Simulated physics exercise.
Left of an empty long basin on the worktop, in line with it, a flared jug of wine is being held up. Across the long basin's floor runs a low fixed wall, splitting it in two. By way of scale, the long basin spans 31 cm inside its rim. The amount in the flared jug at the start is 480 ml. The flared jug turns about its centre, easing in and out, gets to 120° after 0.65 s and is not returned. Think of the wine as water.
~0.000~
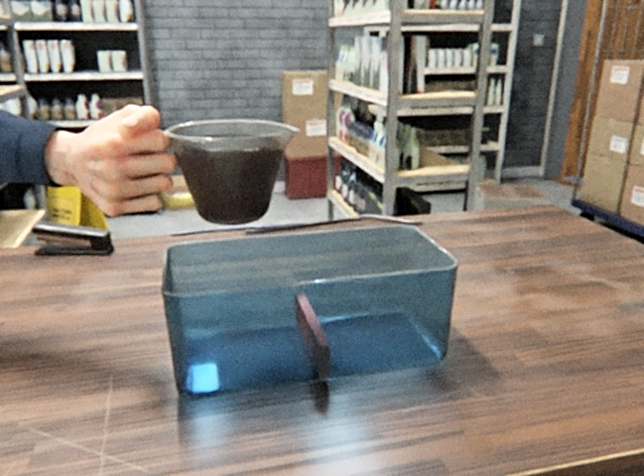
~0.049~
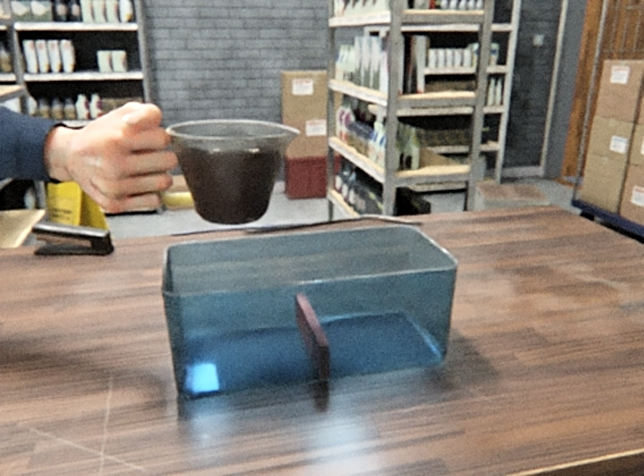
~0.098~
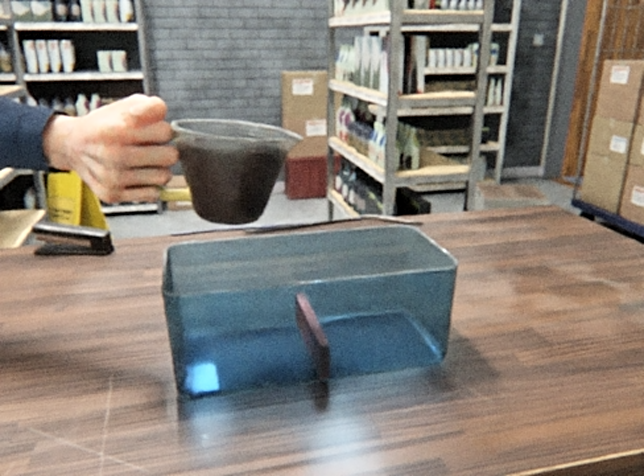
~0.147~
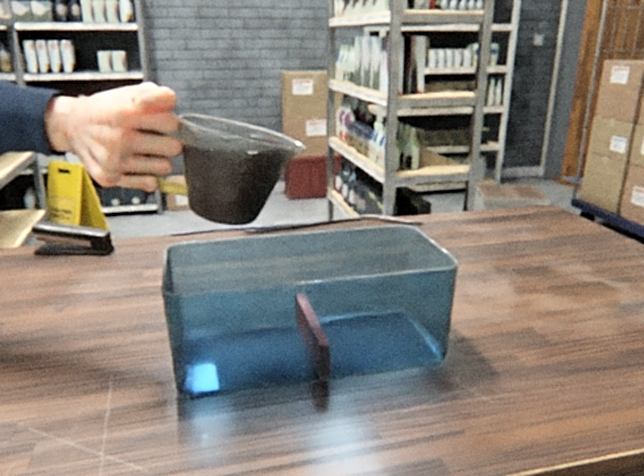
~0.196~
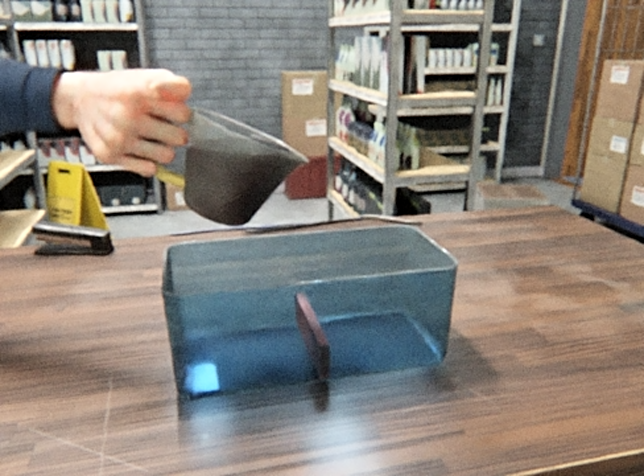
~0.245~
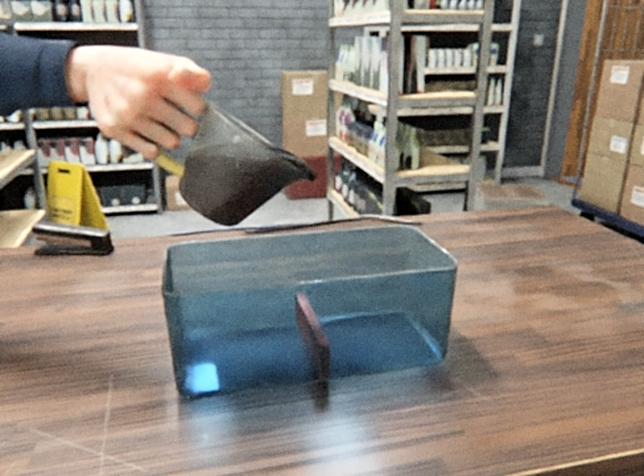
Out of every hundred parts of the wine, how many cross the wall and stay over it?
About 65 in every hundred.
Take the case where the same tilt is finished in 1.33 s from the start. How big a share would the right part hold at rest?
In that case, some 85 percent.
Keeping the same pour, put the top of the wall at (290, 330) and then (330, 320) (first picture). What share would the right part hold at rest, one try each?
Some 85 in a hundred, then some 45 in a hundred.
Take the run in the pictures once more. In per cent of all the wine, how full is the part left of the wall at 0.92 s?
I'd say near 34 percent.
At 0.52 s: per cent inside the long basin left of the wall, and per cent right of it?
I'd say some 10 in a hundred on the left and 56 on the right.
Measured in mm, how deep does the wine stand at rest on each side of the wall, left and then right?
Depths at rest: Left around 8 mm, right around 16 mm.
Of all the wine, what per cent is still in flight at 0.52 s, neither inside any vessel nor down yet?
Share: Roughly 16 per cent.
After 0.52 s the tilt is 108° and 19 per cent is still to pour, 11 is left of the wall and 55 right of it.
After 0.72 s the tilt is 120° and 0 per cent is still to pour, 31 is left of the wall and 67 right of it.
After 0.92 s the tilt is 120° and 0 per cent is still to pour, 34 is left of the wall and 65 right of it.
After 1.15 s the tilt is 120° and 0 per cent is still to pour, 34 is left of the wall and 65 right of it.
In the end 34 per cent lies left of the wall, 65 right of it and 1 outside.
